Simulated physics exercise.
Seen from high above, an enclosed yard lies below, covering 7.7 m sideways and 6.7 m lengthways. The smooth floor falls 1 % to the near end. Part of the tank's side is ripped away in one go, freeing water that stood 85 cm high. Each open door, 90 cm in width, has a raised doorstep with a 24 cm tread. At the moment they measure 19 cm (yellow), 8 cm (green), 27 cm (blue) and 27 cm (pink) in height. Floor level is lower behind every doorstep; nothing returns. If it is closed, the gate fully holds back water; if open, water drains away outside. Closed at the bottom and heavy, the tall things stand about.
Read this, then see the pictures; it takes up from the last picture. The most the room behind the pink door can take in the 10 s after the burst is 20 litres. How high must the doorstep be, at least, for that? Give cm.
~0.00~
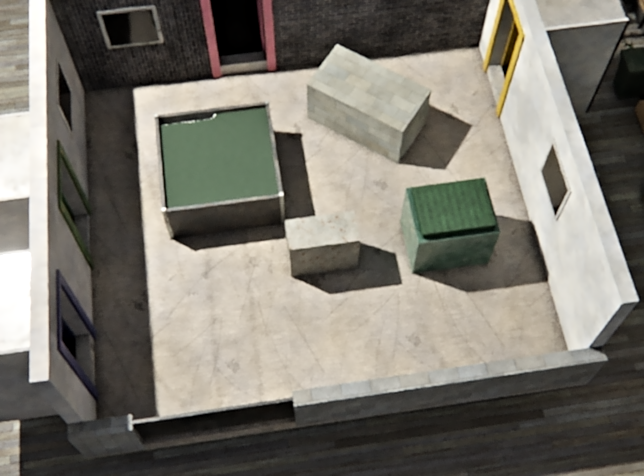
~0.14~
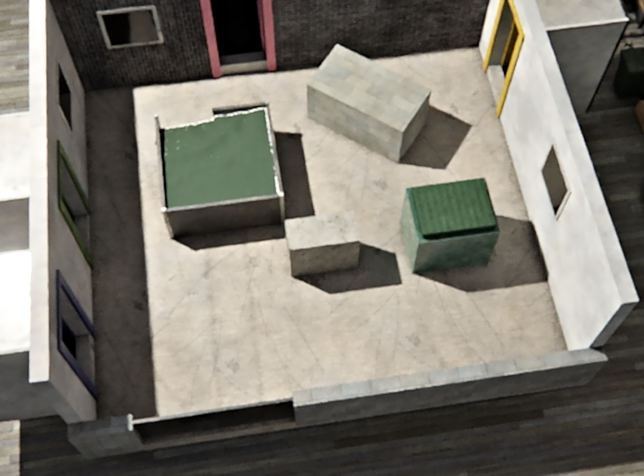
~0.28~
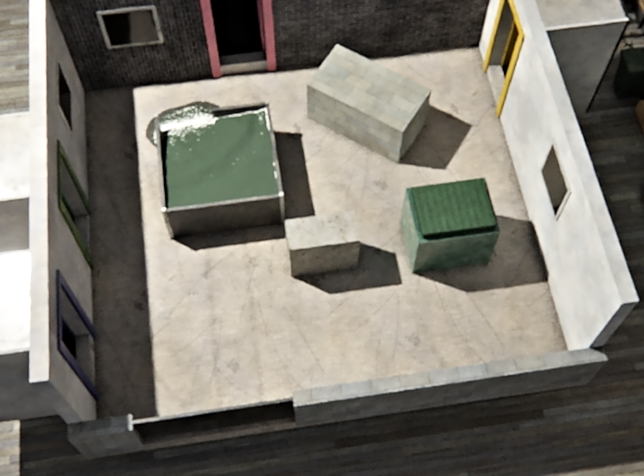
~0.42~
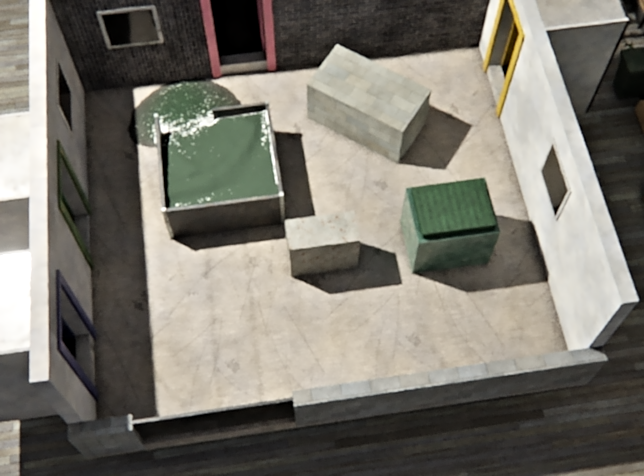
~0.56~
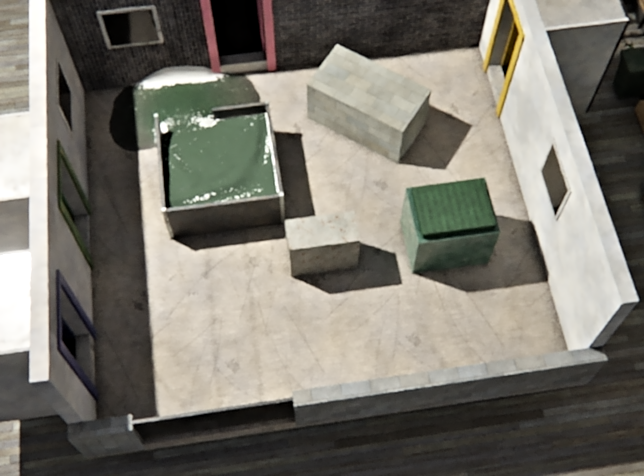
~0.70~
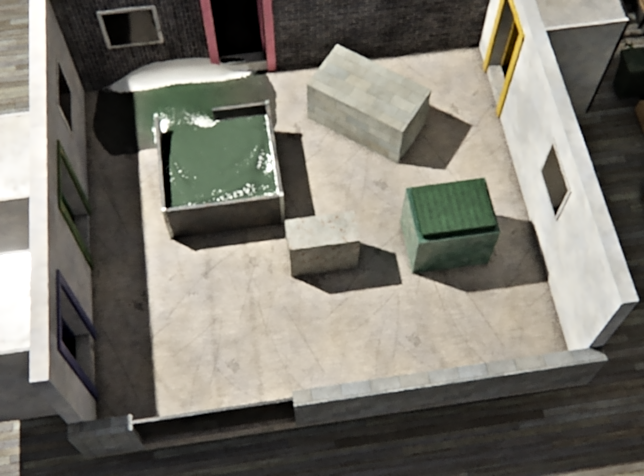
About 19 cm.
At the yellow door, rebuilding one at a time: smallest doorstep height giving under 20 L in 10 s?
Yellow: 8.5 cm.
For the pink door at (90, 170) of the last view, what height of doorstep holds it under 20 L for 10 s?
About 10.5 cm.
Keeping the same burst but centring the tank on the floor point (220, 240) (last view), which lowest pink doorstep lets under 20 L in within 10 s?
It must be around 19 cm tall.
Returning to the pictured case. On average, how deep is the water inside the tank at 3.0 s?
Some 36 cm.
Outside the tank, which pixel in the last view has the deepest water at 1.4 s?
At about pixel (85, 92).
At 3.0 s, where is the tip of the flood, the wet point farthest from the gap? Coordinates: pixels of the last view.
Pixel: About (473, 46).
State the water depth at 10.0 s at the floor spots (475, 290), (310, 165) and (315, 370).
Respectively 11 cm, 3 cm and 5 cm.
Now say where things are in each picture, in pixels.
In the first picture, still water, 85 cm deep, in the tank at (218, 157); the pink door at (241, 38) is dry.
In the second picture, the front is at a hidden place, 0.4 m from the gap on the far side; 0.3 m2 of floor is wet, 85 cm left at the back.
In the third picture, the gap is on the far side, the front 0.9 m out at (195, 105); the back of the tank holds 85 cm.
In the fourth picture, water pours out on the far side and has run 1.5 m, to (183, 81); about 8 cm deep outside, 84 cm at the back.
In the fifth picture, water pours out on the far side and has run 1.6 m, to (129, 87); about 7 cm deep outside, 76 cm at the back.
In the sixth picture, water pours out on the far side and has run 1.8 m, to (104, 90); about 6 cm deep outside, 71 cm at the back; water is at the pink door at (241, 38).
After 1.4 s water covers 10 % of the floor, deepest (70 cm) near (85, 92); 23 cm at the pink door, 1 litre in over its 27 cm doorstep.
After 3.0 s water covers 45 % of the floor, deepest (34 cm) near (85, 92); 17 cm at the pink door, 3 litres in over its 27 cm doorstep.
After 10.0 s water covers 100 % of the floor, deepest (16 cm) near (544, 370); 5 cm at the pink door, 3 litres in over its 27 cm doorstep.
At the pink door as built, the water arrived by 0.7 s and peaked near 24 cm at 1.2 s.
Run again over the same 10 s with other heights there, 28 litres in over 17 cm, 8 litres over 23 cm. The limit of 20 litres is kept from about 19 cm up.
